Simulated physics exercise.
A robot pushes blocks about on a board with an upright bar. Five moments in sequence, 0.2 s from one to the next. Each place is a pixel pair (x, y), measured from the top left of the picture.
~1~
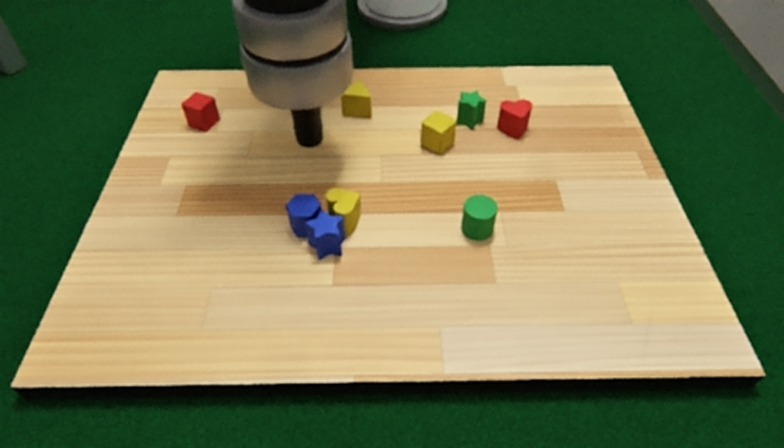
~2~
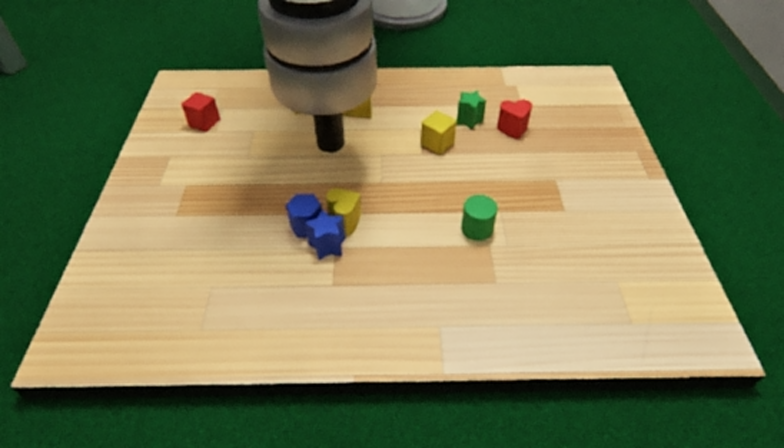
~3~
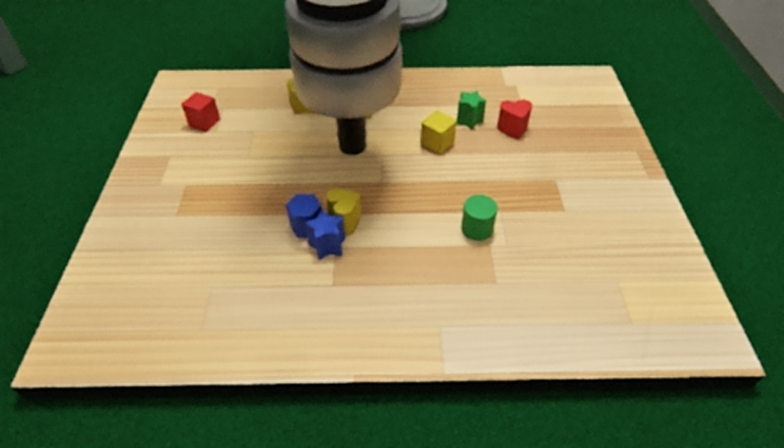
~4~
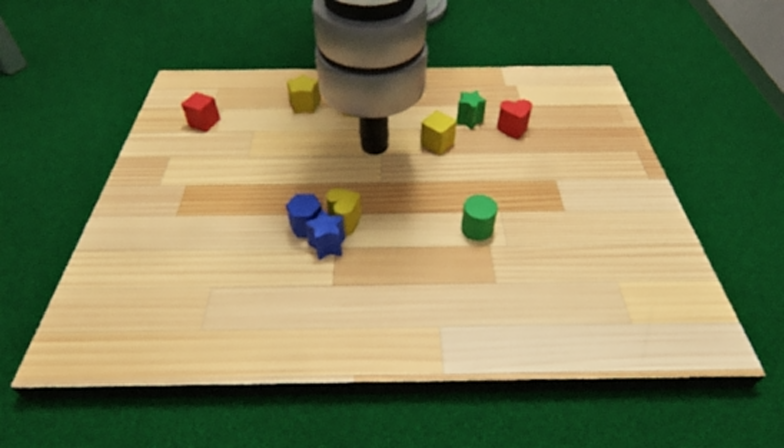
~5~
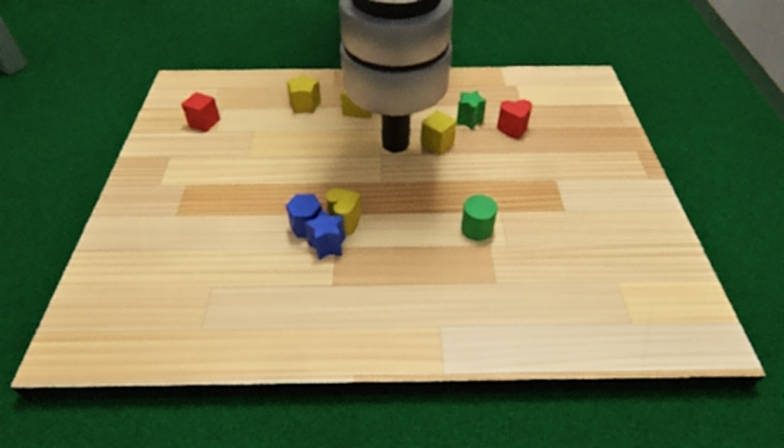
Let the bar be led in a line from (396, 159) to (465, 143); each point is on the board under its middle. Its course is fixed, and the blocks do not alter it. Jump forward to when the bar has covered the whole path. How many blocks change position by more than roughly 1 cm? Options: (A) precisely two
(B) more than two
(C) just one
The one that fits is A, precisely two.
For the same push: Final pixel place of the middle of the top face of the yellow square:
It sits at (481, 106).
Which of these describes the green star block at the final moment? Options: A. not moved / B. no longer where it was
Choice B: No longer where it was.
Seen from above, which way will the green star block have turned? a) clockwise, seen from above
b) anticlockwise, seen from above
Option b.
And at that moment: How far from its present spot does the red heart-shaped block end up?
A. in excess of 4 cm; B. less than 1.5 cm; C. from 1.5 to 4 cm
B - less than 1.5 cm.
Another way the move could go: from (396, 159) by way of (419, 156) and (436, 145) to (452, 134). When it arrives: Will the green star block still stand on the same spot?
No, I don't think so.
What follows on the original path. Halfway along, bar (432, 137); yellow square (452, 117).
At the end, bar (467, 130); yellow square (481, 106), turned 25° anticlockwise; green star block (479, 91), turned 20° anticlockwise; red heart-shaped block still.
